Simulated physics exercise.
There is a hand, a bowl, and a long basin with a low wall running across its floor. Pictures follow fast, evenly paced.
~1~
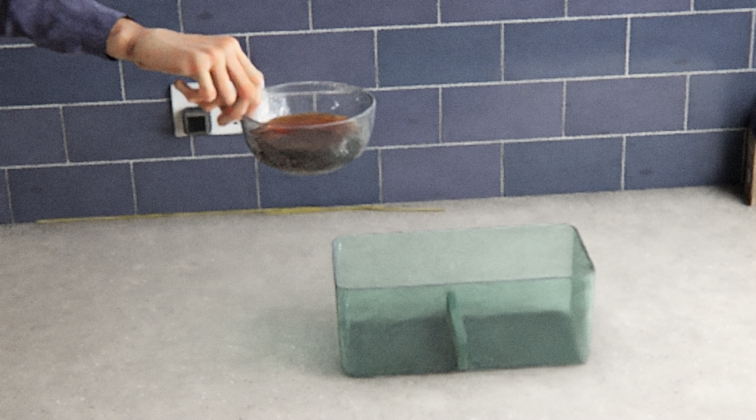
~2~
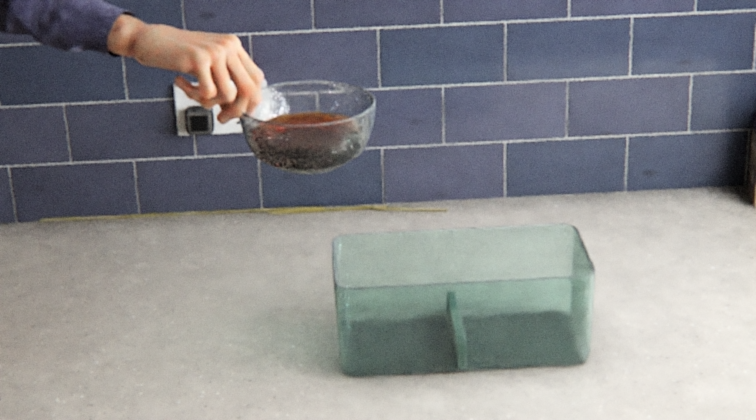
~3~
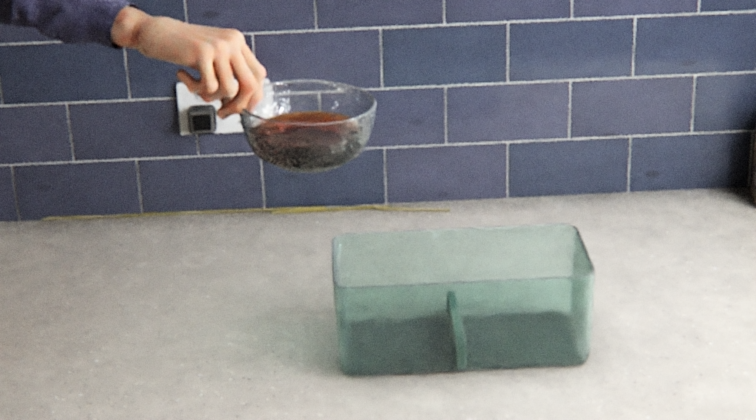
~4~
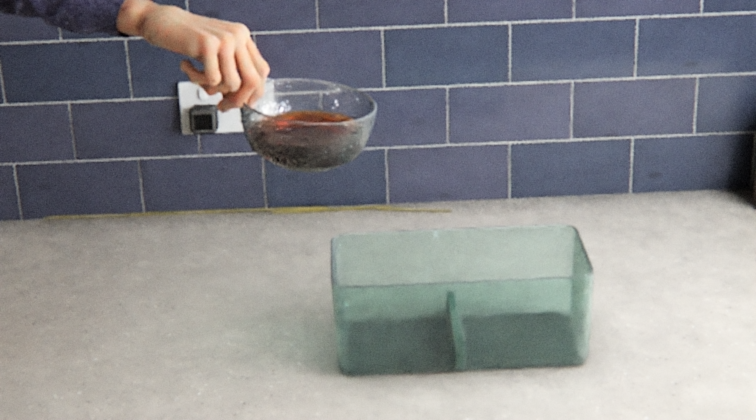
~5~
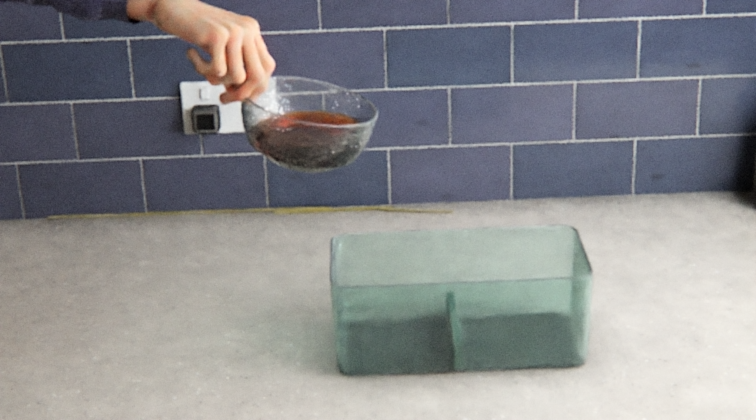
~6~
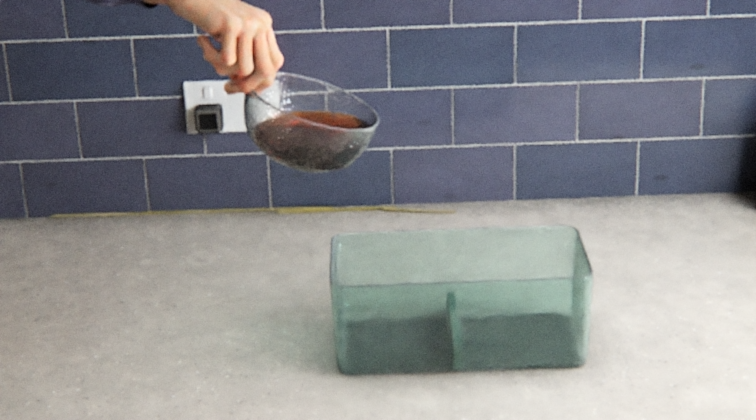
A hand reaches in from the upper left above a pale grey counter, seen from the front and slightly above, with blue brick-shaped tiles and a socket behind. It holds a clear glass bowl of reddish-brown tea above and left of a translucent green basin with a low dividing wall. The bowl stays nearly level, then tilts gently rightward as the hand shifts slightly right.
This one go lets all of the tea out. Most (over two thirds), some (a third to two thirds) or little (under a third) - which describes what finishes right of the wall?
Little.
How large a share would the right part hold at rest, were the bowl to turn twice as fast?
Near 10 %.
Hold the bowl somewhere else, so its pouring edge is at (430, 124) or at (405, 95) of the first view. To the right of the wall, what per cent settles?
It comes to about 70 %, followed by about 45 %.
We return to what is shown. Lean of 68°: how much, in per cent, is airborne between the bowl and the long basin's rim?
I'd reckon some 35 per cent.
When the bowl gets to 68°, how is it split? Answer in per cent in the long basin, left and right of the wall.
About 10 % left and about 0 % right.
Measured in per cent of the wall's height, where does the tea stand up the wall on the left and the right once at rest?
Left 60 per cent, right 0.
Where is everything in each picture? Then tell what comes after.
In the first frame, it leans 0°; its right rim is at (374, 102); the tea meets the walls at (248, 134) and (368, 128); the long basin's rim runs from (334, 264) to (585, 250); the wall's top is at (456, 318).
In the second frame, it leans 1°; its right rim is at (374, 102); the tea meets the walls at (248, 133) and (367, 128).
In the third frame, it leans 3°; its right rim is at (375, 104); the tea meets the walls at (248, 131) and (368, 128).
In the fourth frame, it leans 7°; its right rim is at (375, 108); the tea meets the walls at (248, 129) and (368, 128).
In the fifth frame, it leans 13°; its right rim is at (376, 114); the tea meets the walls at (249, 129) and (369, 128).
In the sixth frame, it leans 20°; its right rim is at (377, 121); the tea meets the walls at (253, 128) and (372, 127).
A moment on, the bowl is tipped part way and 57 per cent is still to pour, 9 is left of the wall and 0 right of it.
Next, the bowl is tipped on its side and 9 per cent is still to pour, 71 is left of the wall and 2 right of it.
Then the bowl is tipped on its side and 0 per cent is still to pour, 92 is left of the wall and 6 right of it.
Later the bowl is tipped on its side and 0 per cent is still to pour, 93 is left of the wall and 6 right of it.
In the end 93 per cent lies left of the wall, 6 right of it and 1 outside.
